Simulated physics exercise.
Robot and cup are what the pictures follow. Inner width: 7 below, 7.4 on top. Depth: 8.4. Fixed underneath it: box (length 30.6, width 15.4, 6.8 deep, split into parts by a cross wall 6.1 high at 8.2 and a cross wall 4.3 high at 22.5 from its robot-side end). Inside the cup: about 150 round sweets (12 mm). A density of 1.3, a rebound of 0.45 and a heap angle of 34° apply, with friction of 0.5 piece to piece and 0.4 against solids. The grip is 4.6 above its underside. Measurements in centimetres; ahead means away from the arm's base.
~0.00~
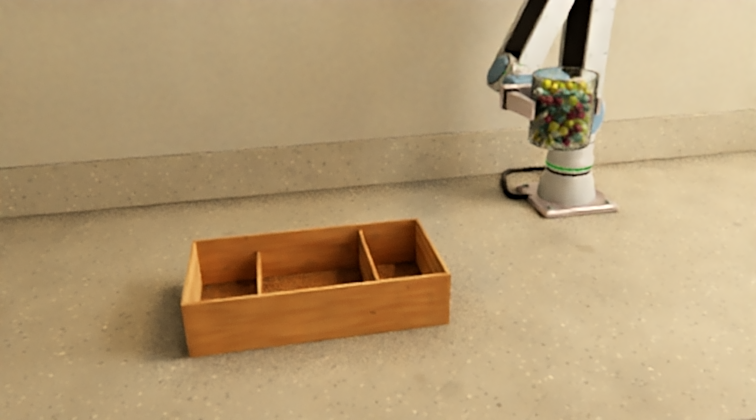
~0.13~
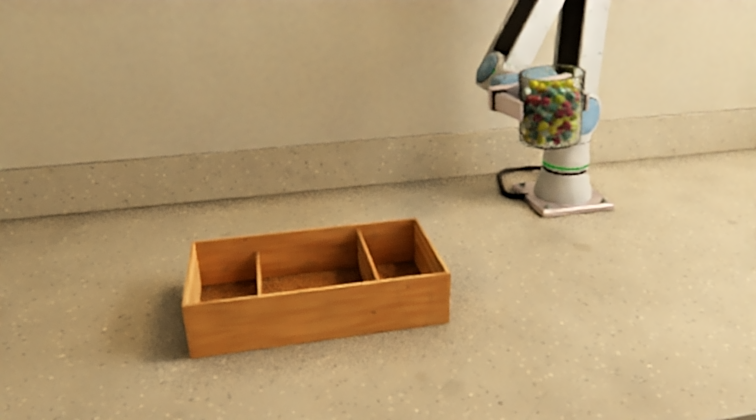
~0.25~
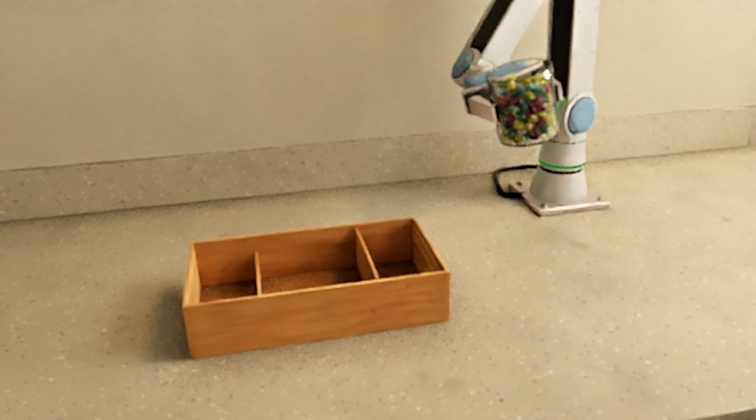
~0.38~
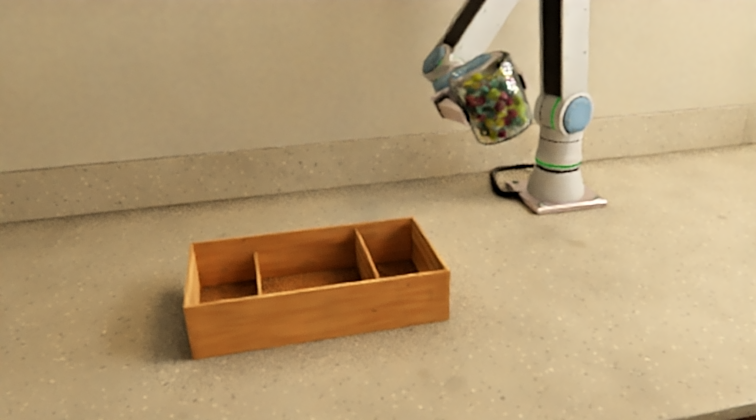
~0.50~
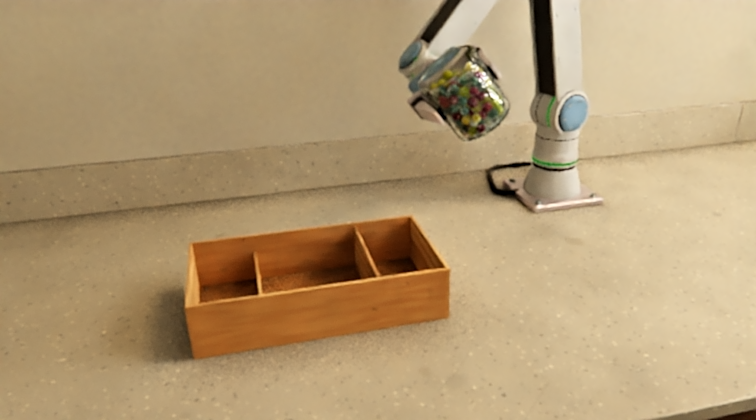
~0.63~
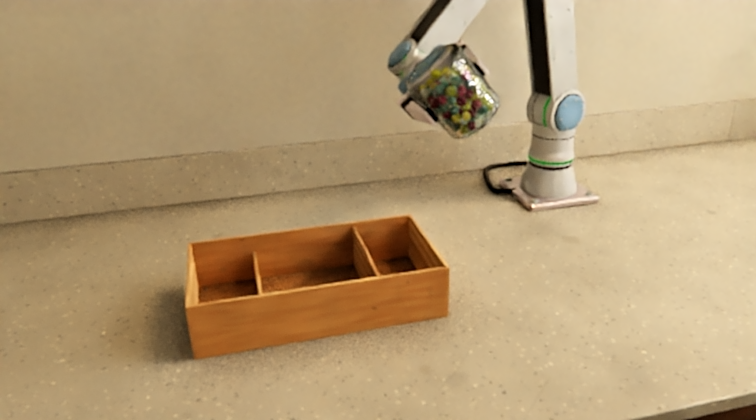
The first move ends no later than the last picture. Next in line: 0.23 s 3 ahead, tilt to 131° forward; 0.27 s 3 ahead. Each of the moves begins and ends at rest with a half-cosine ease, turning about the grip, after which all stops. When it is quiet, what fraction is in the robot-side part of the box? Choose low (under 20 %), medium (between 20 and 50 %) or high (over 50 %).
Medium.
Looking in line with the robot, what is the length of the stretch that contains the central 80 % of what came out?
I'd estimate near 18 cm.
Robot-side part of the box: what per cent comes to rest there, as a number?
Around 35 percent.
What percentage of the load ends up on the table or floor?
Some 0 per cent.
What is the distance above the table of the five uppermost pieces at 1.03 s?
24 cm, roughly.
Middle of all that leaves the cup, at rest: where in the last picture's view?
It ends up close to (342, 291).
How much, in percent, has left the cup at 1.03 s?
By then about 80 % is out.
After 0.83 s, tilted 127° forward, highest piece 30 above the table; 147 in the cup, 1 in flight or on a rim.
After 1.03 s, tilted 131° forward, highest piece 24 above the table; 47 in the robot-side part, 43 in the middle part, 31 in the cup, 27 in flight or on a rim.
After 1.33 s, tilted 131° forward, highest piece 2 above the table; 96 in the middle part, 52 in the robot-side part.
After 2.38 s, tilted 131° forward, highest piece 2 above the table; 96 in the middle part, 52 in the robot-side part.
At rest, 96 in the middle part, 52 in the robot-side part. That is 35 % in the robot-side part of the box.
